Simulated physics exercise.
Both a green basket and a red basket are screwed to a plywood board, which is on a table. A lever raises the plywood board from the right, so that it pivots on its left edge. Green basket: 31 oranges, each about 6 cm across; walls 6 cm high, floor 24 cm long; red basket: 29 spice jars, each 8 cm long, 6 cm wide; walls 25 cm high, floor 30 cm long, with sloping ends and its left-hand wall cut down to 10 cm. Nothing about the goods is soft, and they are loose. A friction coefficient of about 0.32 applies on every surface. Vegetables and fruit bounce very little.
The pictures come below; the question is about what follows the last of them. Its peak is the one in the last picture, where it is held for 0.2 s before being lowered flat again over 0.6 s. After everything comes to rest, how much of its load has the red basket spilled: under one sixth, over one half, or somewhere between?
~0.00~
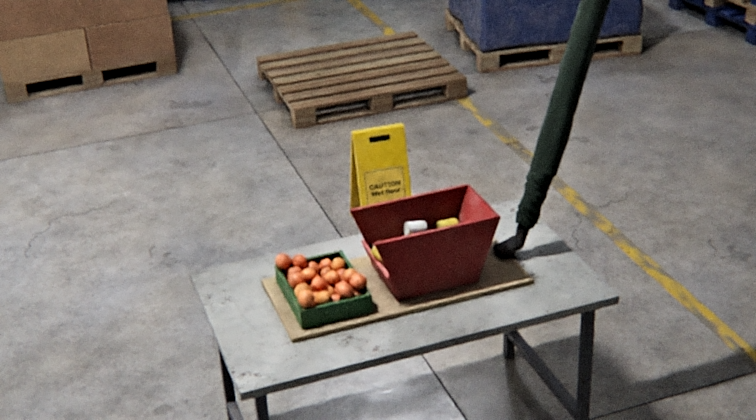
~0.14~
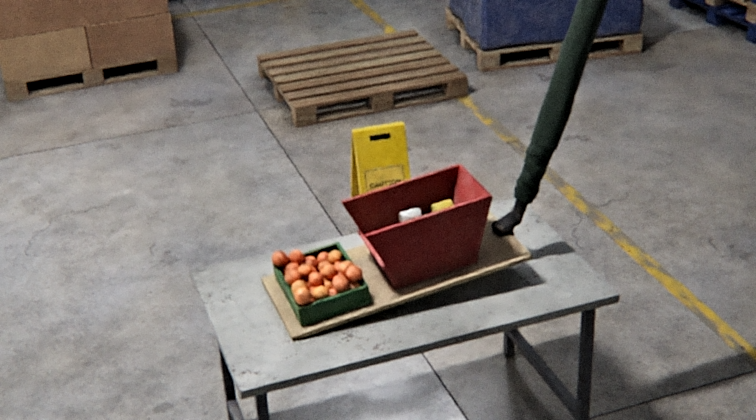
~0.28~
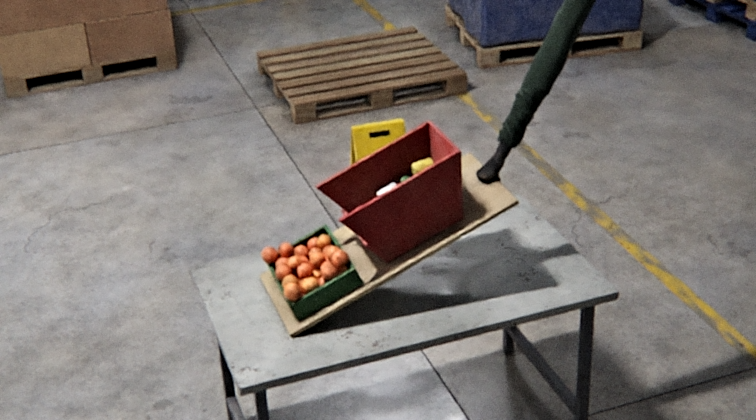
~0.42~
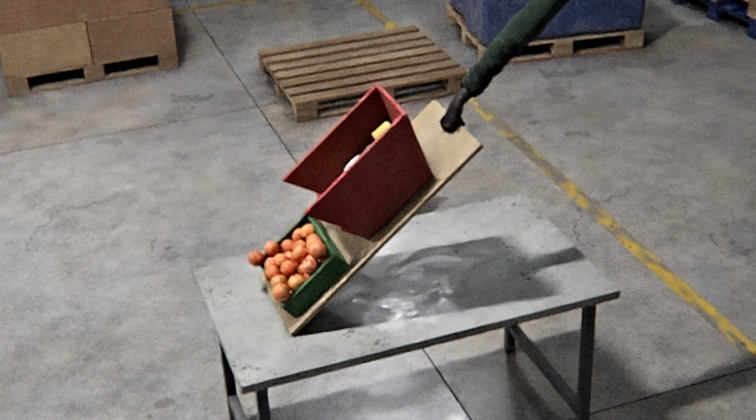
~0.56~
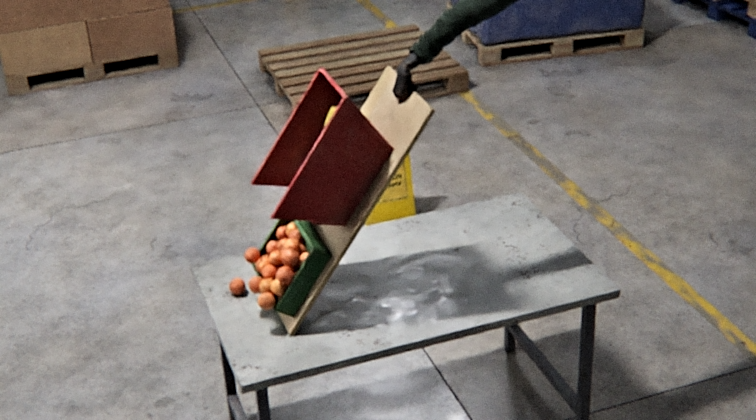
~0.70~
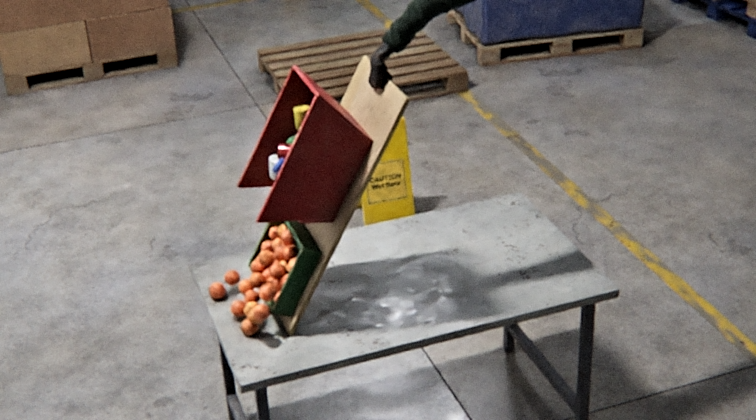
Expect a majority of them to get out.
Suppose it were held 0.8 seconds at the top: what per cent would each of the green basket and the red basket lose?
Green basket: 40%, red basket: 70%.
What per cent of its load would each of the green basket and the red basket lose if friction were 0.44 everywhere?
Green basket 50, red basket 60 per cent.
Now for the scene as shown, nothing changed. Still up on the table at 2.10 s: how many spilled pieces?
Near 8, give or take.
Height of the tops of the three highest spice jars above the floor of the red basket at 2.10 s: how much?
Around 6 centimetres high.
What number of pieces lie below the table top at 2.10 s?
Estimated number of pieces: About 20.
After 0.92 s, tilt 60°; 13 of 31 out of the green basket and 10 of 29 out of the red basket.
After 1.21 s, tilt 29°; 13 of 31 out of the green basket and 18 of 29 out of the red basket.
After 1.60 s, tilt 0°; 13 of 31 out of the green basket and 20 of 29 out of the red basket.
Outcome (at 2.10 s), 13 of 31 out of the green basket and 20 of 29 out of the red basket. Asked share, 20 of 29, 69 per cent.
